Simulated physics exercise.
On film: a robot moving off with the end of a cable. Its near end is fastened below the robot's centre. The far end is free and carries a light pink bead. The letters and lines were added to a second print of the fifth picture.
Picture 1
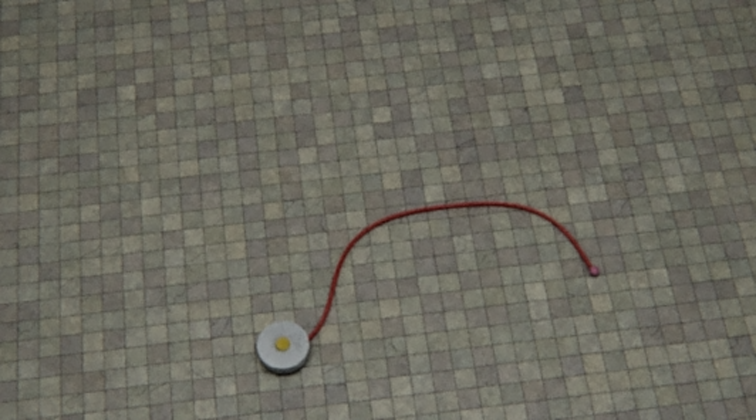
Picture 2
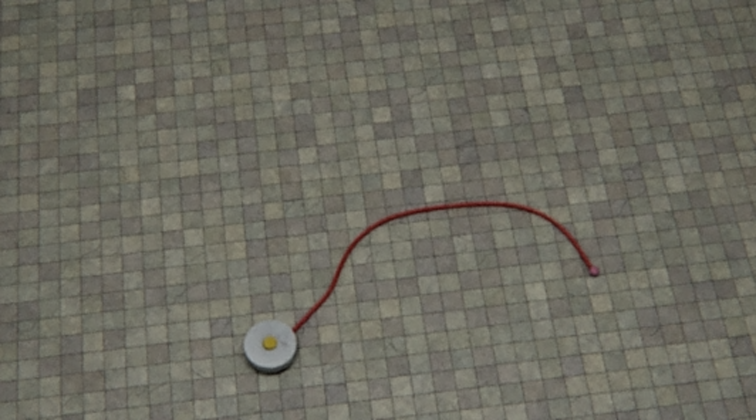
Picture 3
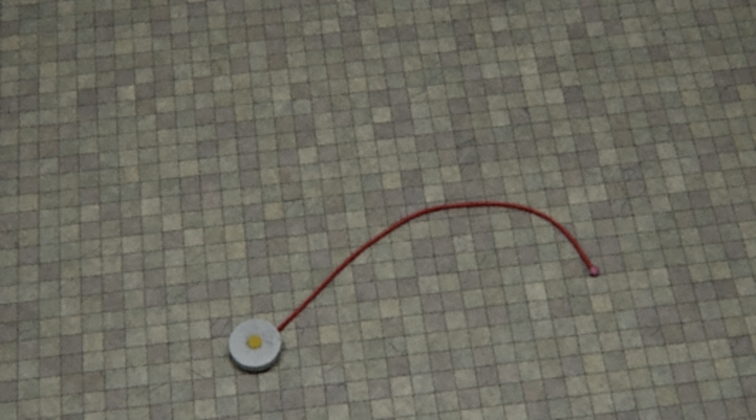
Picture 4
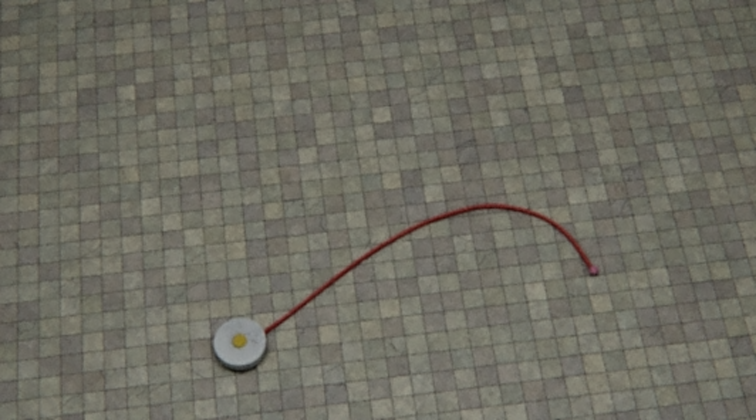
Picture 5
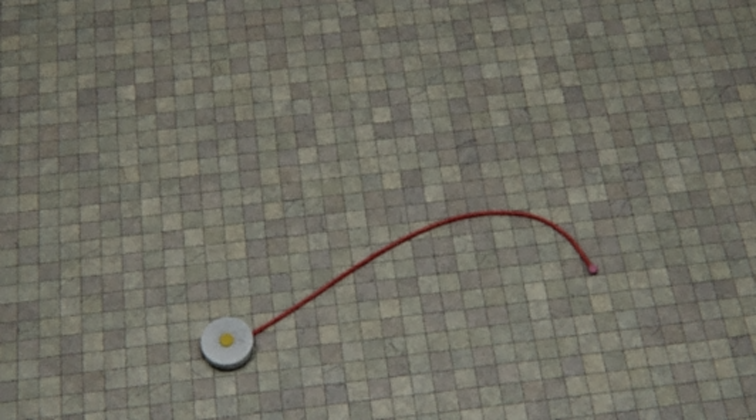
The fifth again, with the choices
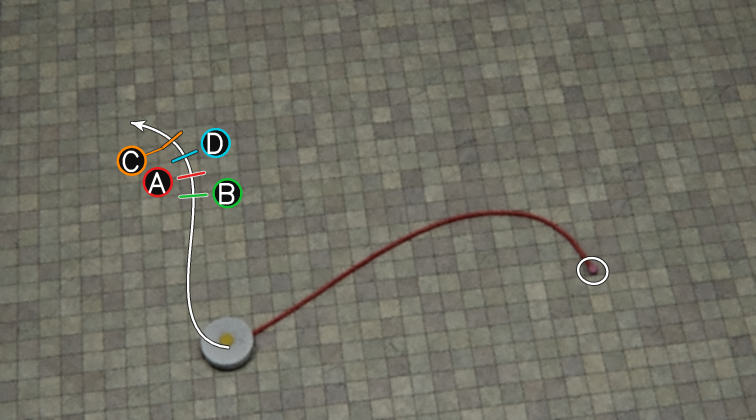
A round, pale grey robot with a yellow spot on top sits at the lower left of a floor of small grey-brown tiles, seen from above at an angle. A red cable arches from it toward the right, ending in a small pink bead. The robot slides slowly left, drawing the cable's near bends straighter while the beaded end stays put and the camera remains still.
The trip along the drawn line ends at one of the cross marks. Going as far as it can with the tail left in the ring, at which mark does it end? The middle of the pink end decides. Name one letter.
No farther than A.
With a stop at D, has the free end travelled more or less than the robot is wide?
Less.
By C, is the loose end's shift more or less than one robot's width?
Less.
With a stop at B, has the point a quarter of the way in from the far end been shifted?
Yes.
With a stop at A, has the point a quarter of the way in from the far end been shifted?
By then, yes.
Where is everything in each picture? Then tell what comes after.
The first picture shows robot (284, 348); free end (594, 271).
The second picture shows robot (271, 347); free end (594, 271).
The third picture shows robot (256, 346); free end (594, 271).
The fourth picture shows robot (241, 345); free end (594, 270).
The fifth picture shows robot (228, 344); free end (593, 269).
On the marked copy, A at (191, 175); B at (193, 196); C at (172, 140); D at (185, 156); the ring at (593, 271); the route from (229, 348) via (192, 224) to (132, 123).
Following A. Soon after the start, robot (188, 293), middle of the cable (400, 252), free end (590, 264).
Later, robot (191, 225), middle of the cable (399, 252), free end (590, 264).
In the end, robot (190, 171), middle of the cable (386, 241), free end (587, 260); the free end is still in its ring.
As for the rest, B is safe but short; C drags the free end to (567, 248); D drags the free end to (581, 255).
